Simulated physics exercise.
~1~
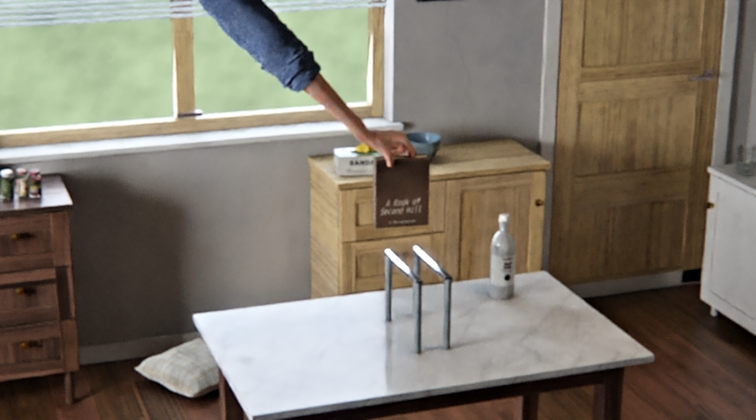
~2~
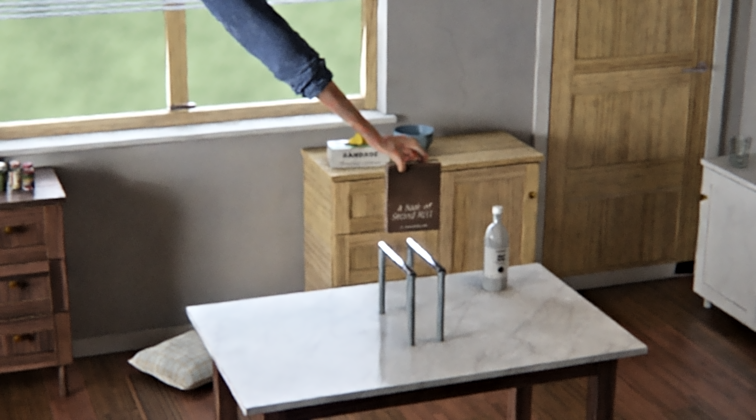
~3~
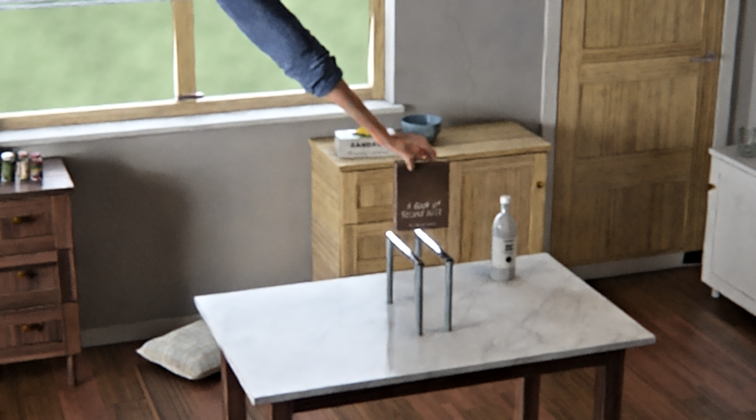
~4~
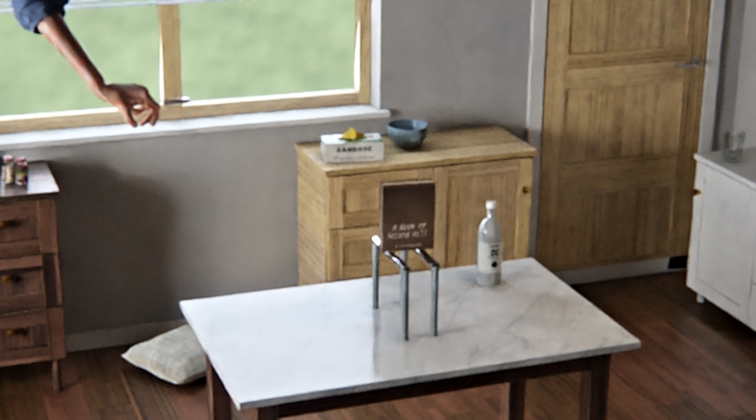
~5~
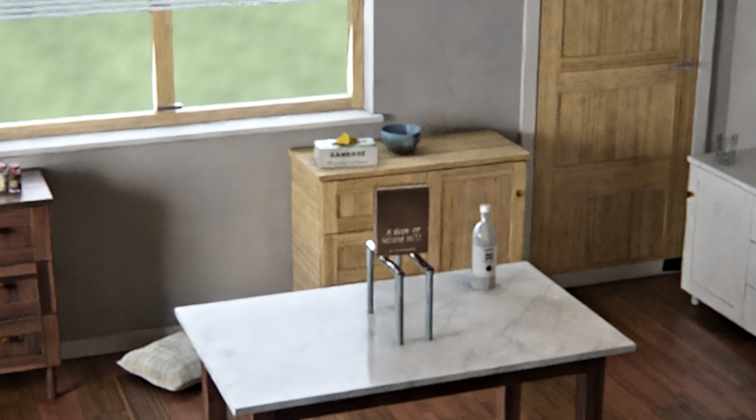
A hand lowering a brown book upright onto two metal ledges above a marble table, then letting go, the book staying lodged on top.
